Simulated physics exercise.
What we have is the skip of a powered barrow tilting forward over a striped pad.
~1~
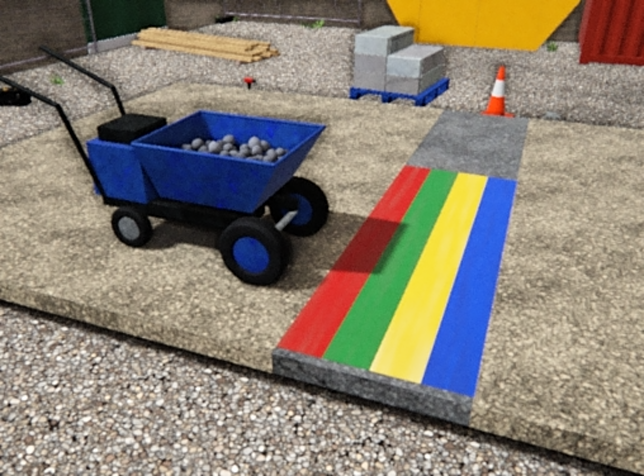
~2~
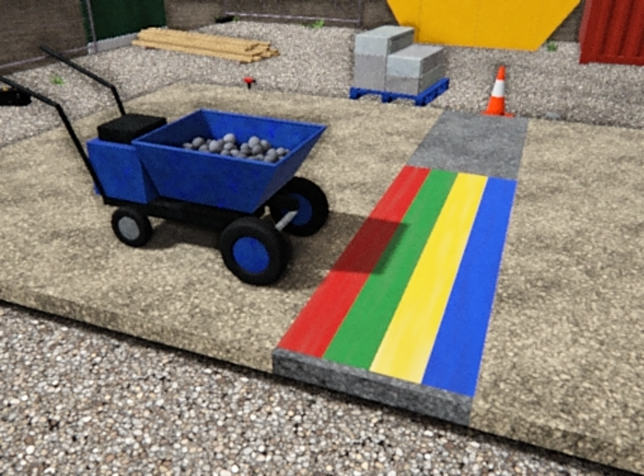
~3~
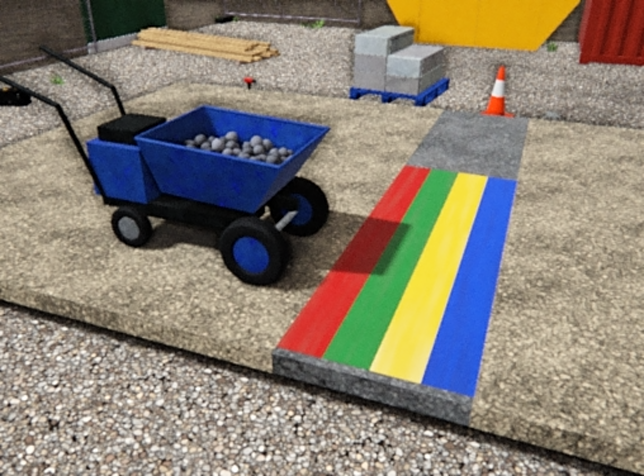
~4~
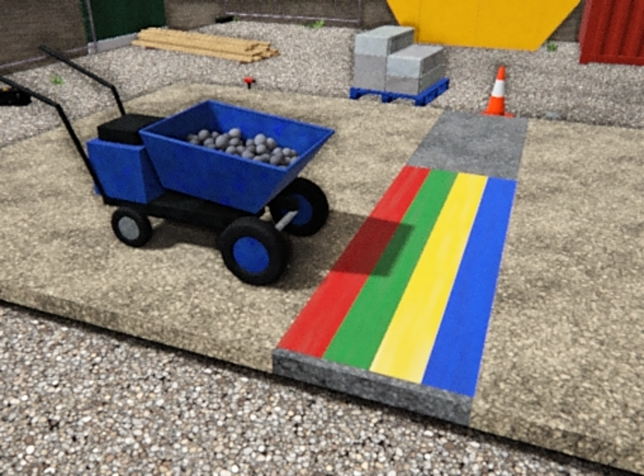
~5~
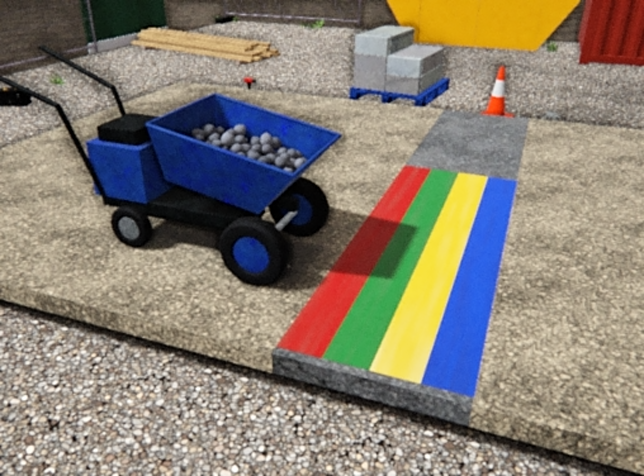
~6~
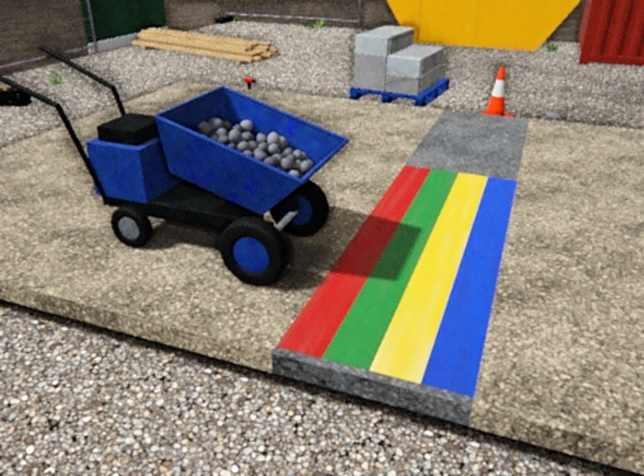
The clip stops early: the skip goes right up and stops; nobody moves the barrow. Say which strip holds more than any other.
Most covered: The green band.
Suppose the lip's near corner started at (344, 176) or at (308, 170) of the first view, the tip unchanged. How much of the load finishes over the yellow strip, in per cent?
About 20 and 40 per cent.
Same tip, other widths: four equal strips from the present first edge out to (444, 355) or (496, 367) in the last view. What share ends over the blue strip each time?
About 20 and 10 per cent.
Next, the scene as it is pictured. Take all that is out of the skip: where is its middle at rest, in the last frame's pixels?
Around (409, 275).
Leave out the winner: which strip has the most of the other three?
The runner-up: That yellow strip.
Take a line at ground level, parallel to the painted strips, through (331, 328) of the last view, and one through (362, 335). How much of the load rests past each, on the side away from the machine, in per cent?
In turn 80 and 60 in a hundred.
Shortly afterwards, skip tipped steeply; the whole lot in the skip.
Next, skip tipped right over; the bulk in the skip; a little over the green strip.
Some moments later, skip tipped right over; near a quarter in the skip; only a few over the red strip; near a third over the green strip; near a quarter over the yellow strip; a little over the blue strip; only a few off the paint.
In the end, skip tipped right over; near a quarter in the skip; only a few over the red strip; near a third over the green strip; near a quarter over the yellow strip; a little over the blue strip; a little off the paint.
